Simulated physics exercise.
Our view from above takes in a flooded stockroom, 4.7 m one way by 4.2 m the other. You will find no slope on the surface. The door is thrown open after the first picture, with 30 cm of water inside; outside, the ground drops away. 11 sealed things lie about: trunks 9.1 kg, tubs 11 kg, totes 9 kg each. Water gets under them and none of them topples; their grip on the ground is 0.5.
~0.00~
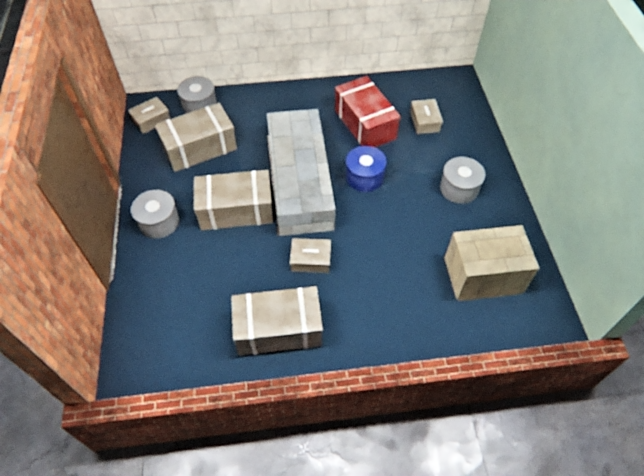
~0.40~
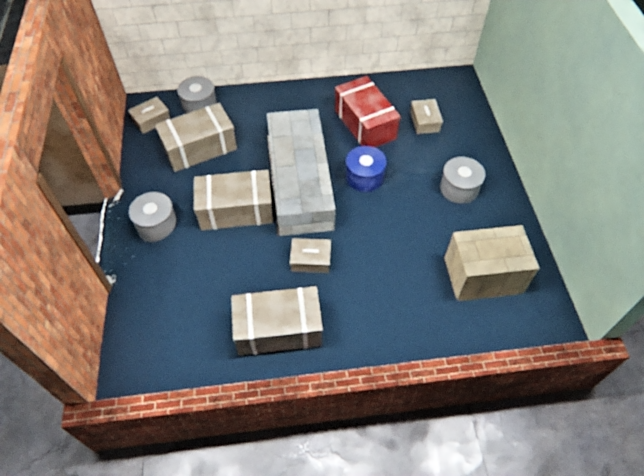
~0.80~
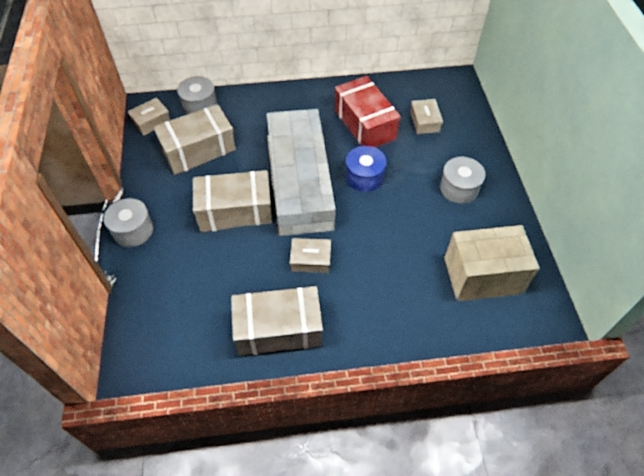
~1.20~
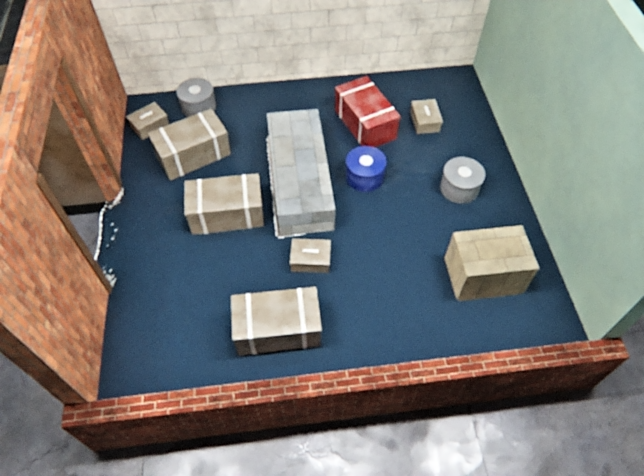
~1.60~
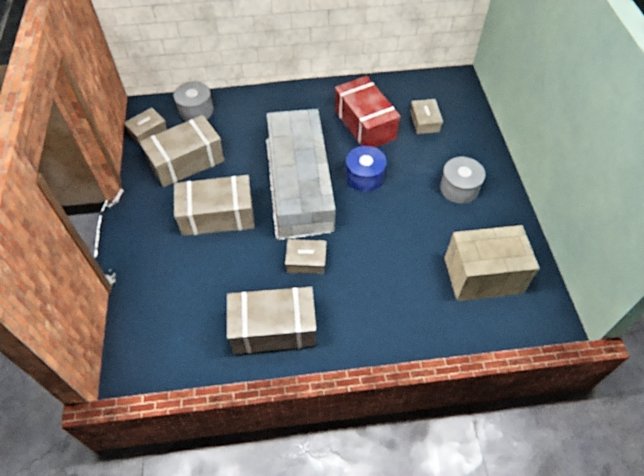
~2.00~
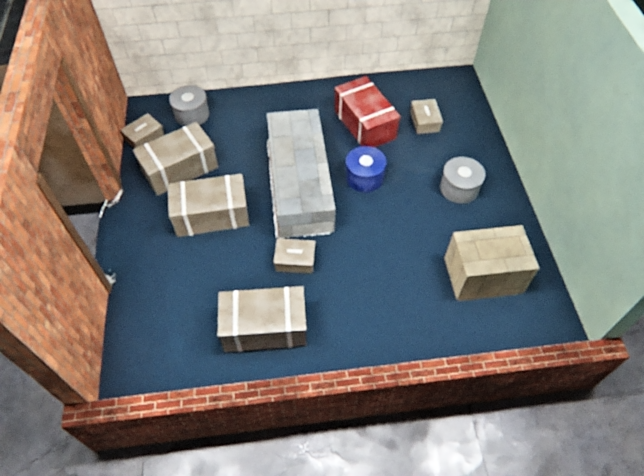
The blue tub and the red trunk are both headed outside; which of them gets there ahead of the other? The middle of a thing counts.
It is the red one that gets there first.
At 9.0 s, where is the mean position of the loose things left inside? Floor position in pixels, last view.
(359, 171).
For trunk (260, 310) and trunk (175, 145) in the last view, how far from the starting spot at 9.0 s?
Washed out; washed out.
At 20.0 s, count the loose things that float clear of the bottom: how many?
Count: 3.
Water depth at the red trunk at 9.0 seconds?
Roughly 18 cm at that moment.
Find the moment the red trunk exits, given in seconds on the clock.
Estimate: Close to 16.0 s.
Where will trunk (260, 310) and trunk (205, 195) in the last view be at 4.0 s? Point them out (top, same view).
I'd say close to (201, 307) and close to (138, 207).
After 4.0 s the blue tub is near (355, 171), 0.2 m from its start, afloat; the red trunk is near (335, 98), 0.4 m from its start, afloat; 1 of 11 are out; 10 afloat.
After 9.0 s the blue tub is near (356, 185), 0.3 m from its start, afloat; the red trunk is near (267, 98), 1.2 m from its start, afloat; 7 of 11 are out; 4 afloat.
After 16.0 s the blue tub is near (363, 229), 0.8 m from its start, afloat; the red trunk is near (98, 206), 3.3 m from its start, afloat; 7 of 11 are out; 4 afloat.
After 20.0 s the blue tub is near (324, 265), 1.3 m from its start, afloat; the red trunk has gone out (at 16.1 s); 8 of 11 are out; 3 afloat.
